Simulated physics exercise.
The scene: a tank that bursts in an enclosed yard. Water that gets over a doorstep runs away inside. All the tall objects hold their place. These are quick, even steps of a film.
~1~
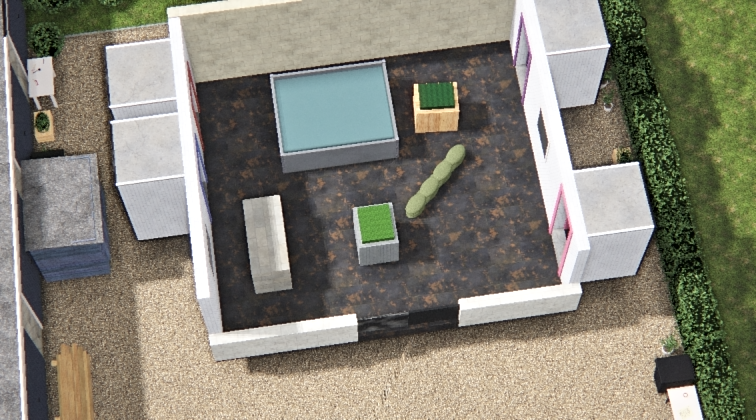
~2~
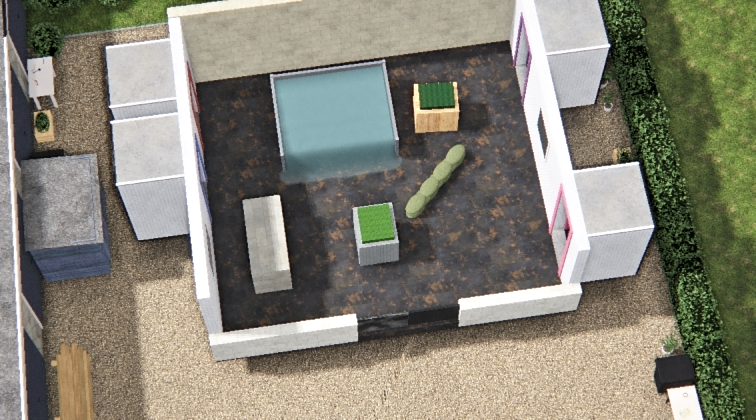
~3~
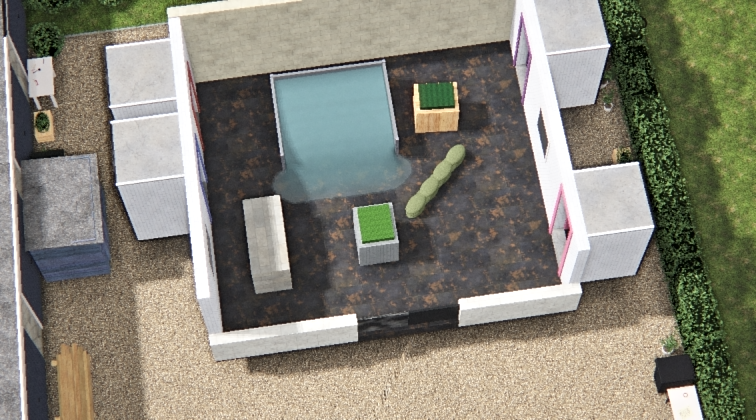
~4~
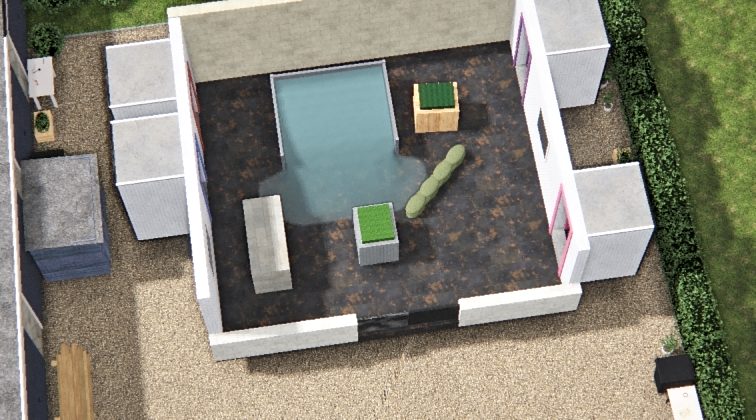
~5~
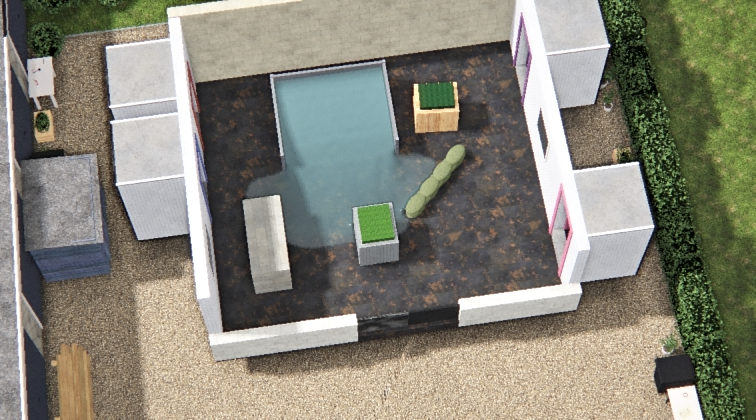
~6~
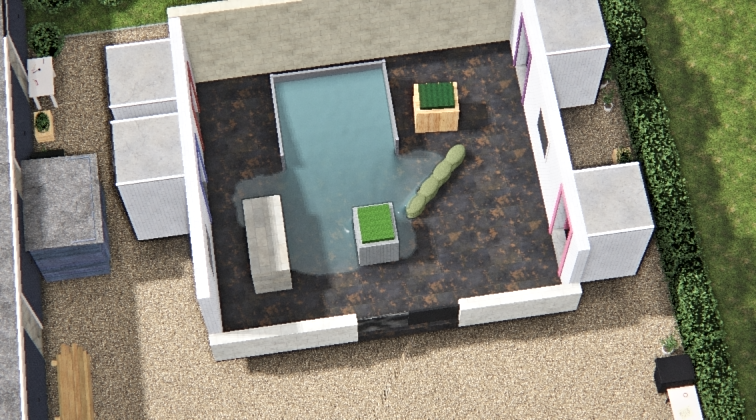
In a walled yard with a dark floor, the front side of a water tank gave way, and the water spread out across the floor, flowing around the pale block and the grass-topped planter.
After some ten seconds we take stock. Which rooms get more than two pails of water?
One by one: The pink door admits no more than that; the purple door admits no more than that; the blue door lets in a lot; the red door lets in a lot.
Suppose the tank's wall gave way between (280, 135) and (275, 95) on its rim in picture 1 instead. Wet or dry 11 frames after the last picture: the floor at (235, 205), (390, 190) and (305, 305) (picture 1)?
As listed: Under water, not flooded, free of water.
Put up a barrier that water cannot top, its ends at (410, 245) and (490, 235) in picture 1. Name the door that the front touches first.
That is the one in blue.
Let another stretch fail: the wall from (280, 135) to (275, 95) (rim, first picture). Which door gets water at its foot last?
It is the pink door.
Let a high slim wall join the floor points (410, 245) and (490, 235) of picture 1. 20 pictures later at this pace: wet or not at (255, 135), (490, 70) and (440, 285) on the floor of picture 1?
In turn: Clear, not flooded, awash.
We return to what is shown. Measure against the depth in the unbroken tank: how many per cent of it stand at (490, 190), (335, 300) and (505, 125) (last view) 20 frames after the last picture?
Roughly 0, 25 and 2 per cent, in turn.
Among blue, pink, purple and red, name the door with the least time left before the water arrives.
First comes the blue one.
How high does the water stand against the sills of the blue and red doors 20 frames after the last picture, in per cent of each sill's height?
About 130 and 40 per cent.
A moment on, water covers 30 % of the floor; the pink door not reached, the purple door not reached, the blue door wet at the sill, nothing in, the red door not reached.
Next, water covers 50 % of the floor; the pink door not reached, the purple door not reached, the blue door under two buckets in, the red door not reached.
Then, water covers 65 % of the floor; the pink door wet at the sill, nothing in, the purple door not reached, the blue door over two buckets in, the red door wet at the sill, nothing in.
Later, water covers 90 % of the floor; the pink door wet at the sill, nothing in, the purple door wet at the sill, nothing in, the blue door far over two buckets in, the red door under two buckets in.
In the end, water covers 95 % of the floor; the pink door wet at the sill, nothing in, the purple door wet at the sill, nothing in, the blue door far over two buckets in, the red door over two buckets in.
